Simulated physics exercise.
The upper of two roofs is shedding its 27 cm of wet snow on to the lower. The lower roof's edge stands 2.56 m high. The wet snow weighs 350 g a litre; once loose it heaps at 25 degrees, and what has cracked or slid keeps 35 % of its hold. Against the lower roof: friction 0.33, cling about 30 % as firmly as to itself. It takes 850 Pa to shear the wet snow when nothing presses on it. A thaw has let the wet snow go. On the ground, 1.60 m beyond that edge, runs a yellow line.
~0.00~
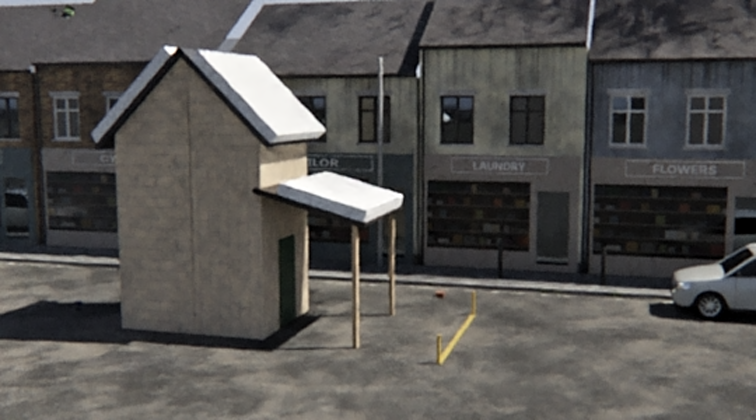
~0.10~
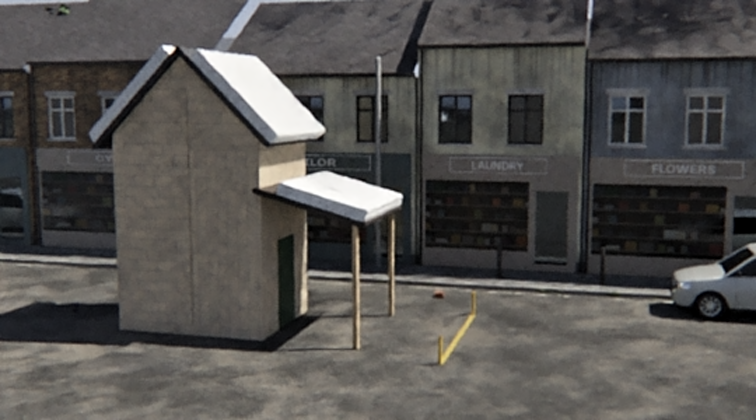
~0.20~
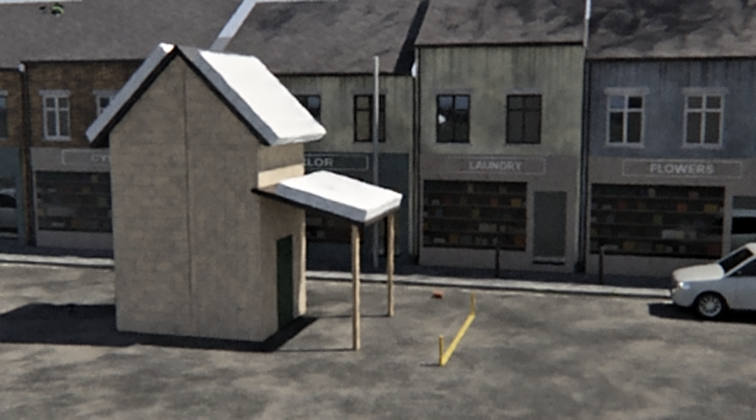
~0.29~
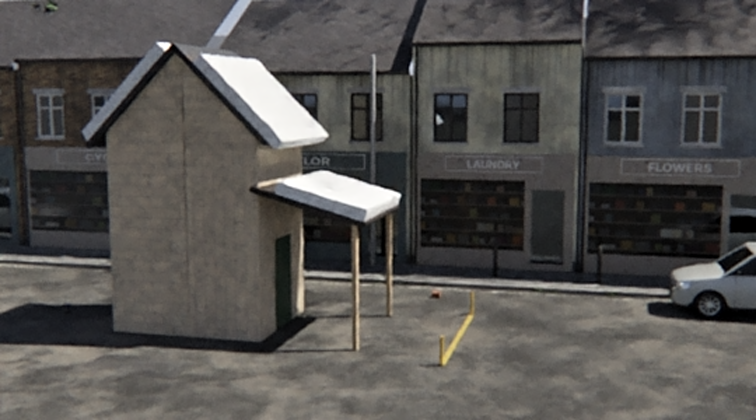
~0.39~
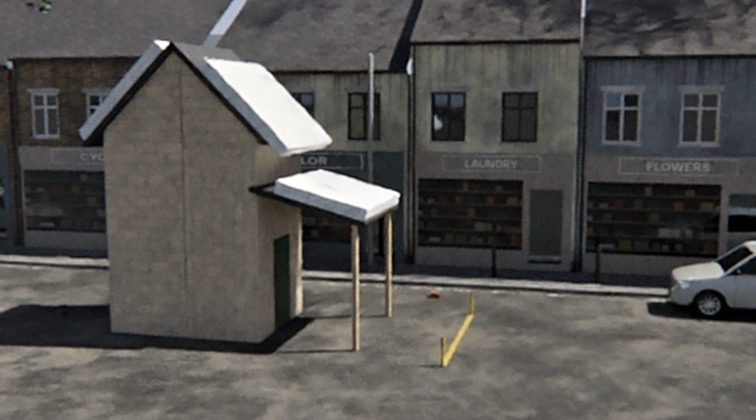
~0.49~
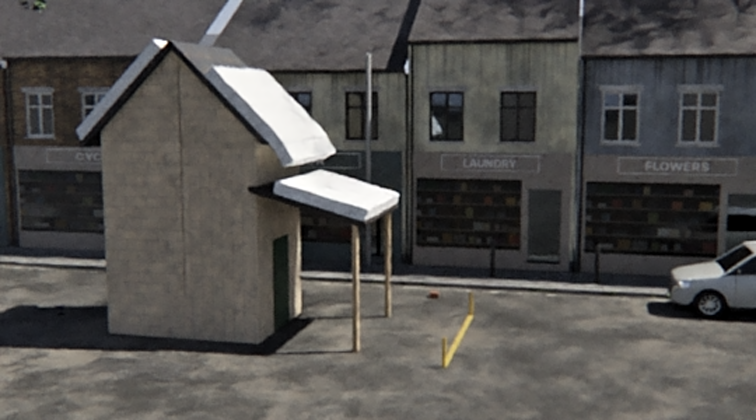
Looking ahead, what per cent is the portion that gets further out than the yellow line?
The portion that gets further out than the yellow line is near 21 %.
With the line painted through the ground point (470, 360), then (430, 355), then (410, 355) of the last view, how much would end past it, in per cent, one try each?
In that order: 10 %, 35 %, 50 %.
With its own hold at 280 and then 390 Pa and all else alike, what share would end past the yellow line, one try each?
In that order: 45 %, 40 %.
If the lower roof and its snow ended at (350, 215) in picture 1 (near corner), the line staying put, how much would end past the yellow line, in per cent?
It would be near 30 %.
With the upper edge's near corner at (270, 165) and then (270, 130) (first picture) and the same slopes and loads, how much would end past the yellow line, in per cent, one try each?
In turn about 7 %, 40 %.
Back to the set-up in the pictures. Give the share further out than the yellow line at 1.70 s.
About 0 %.
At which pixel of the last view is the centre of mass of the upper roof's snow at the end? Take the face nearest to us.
At about (404, 301).
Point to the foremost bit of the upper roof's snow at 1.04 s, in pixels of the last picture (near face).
Around (355, 202).
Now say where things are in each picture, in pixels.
The first picture shows front end of the wet snow at (271, 139).
The second picture shows front end of the wet snow at (271, 130), its middle shifted 2.3 cm.
The third picture shows front end of the wet snow at (273, 129), its middle shifted 9.7 cm, 4 % of it past the upper edge, in one piece.
The fourth picture shows front end of the wet snow at (276, 141), its middle shifted 22 cm, 9 % of it past the upper edge, in one piece.
The fifth picture shows front end of the wet snow at (281, 144), its middle shifted 40 cm, 17 % of it past the upper edge, in one piece.
The sixth picture shows front end of the wet snow at (287, 154), its middle shifted 63 cm, 27 % of it past the upper edge, cracking.
By 1.04 s, none is below the lower edge and 0 % is past the line.
By 1.70 s, 31 % is below the lower edge and 0 % is past the line.
By 2.35 s, 67 % is below the lower edge and 21 % is past the line.
By 3.00 s, 68 % is below the lower edge and 21 % is past the line.
By 3.50 s, at the end, 68 % is below the lower edge and 21 % is past the line.
